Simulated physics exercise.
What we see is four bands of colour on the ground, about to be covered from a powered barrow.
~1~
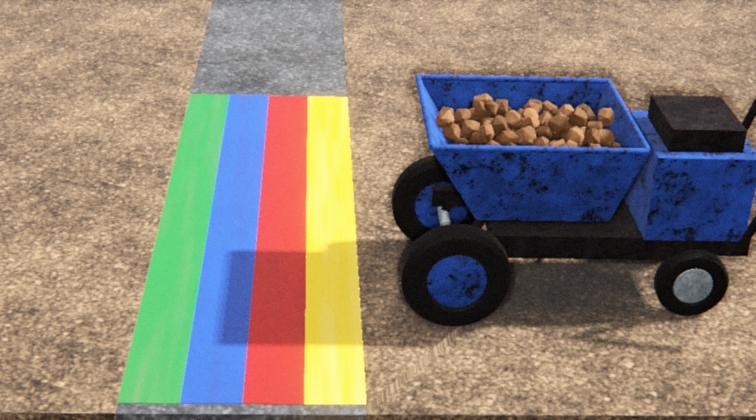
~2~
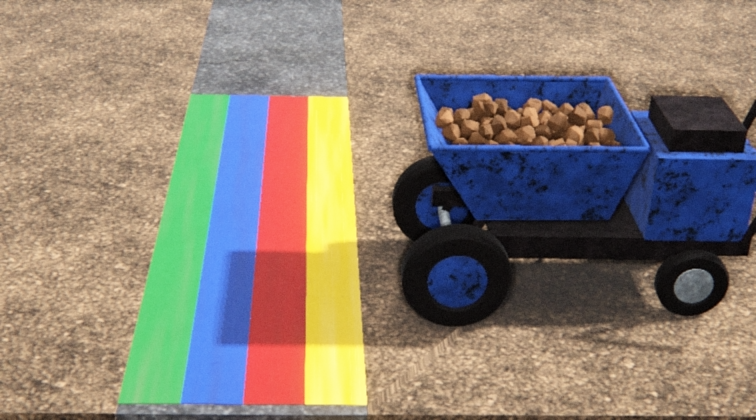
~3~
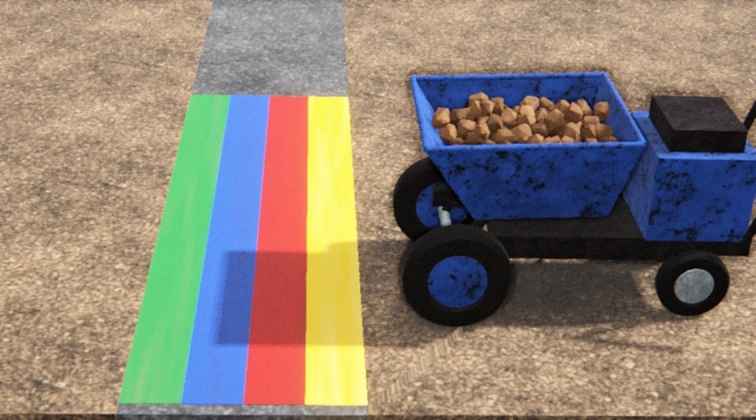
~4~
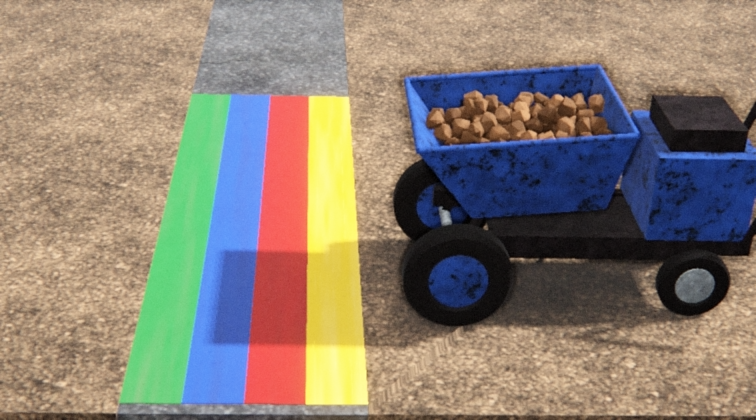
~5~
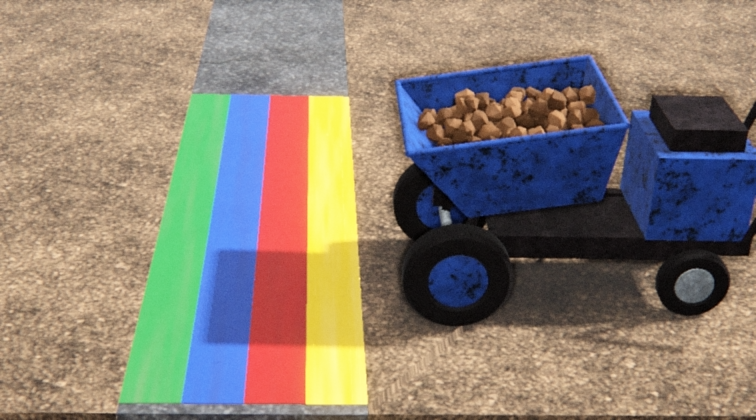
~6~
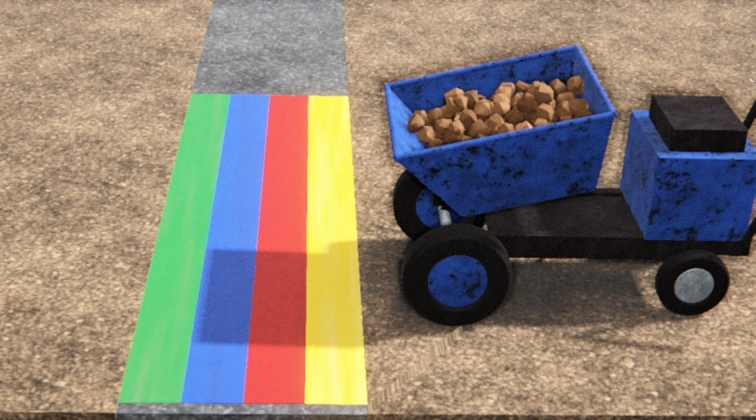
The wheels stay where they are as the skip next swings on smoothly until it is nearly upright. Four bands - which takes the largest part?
Largest part: The red band.
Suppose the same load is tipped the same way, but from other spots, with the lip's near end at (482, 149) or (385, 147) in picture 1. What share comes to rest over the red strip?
Roughly 30 per cent at the first spot and 10 per cent at the second.
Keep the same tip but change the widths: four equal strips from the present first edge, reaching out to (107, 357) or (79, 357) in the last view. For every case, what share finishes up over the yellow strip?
About 10 %, then 10 %.
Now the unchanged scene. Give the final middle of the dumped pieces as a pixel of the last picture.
I'd say the middle ends up at about (255, 271).
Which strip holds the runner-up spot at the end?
The next one is that blue strip.
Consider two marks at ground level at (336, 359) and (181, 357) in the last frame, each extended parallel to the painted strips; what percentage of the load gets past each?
In order, some 80 % then some 10 %.
Soon after the last picture, skip tipped steeply; all in the skip.
A little later, skip tipped steeply; nearly all in the skip; a stray few over the red strip; a stray few falling.
Later still, skip tipped right over; about half in the skip; a stray few over the yellow strip; about a quarter over the red strip; about a quarter over the blue strip; a small part over the green strip; a stray few off the paint.
By the end, skip tipped right over; about a quarter in the skip; a small part over the yellow strip; about a third over the red strip; about a quarter over the blue strip; a small part over the green strip; a small part off the paint.
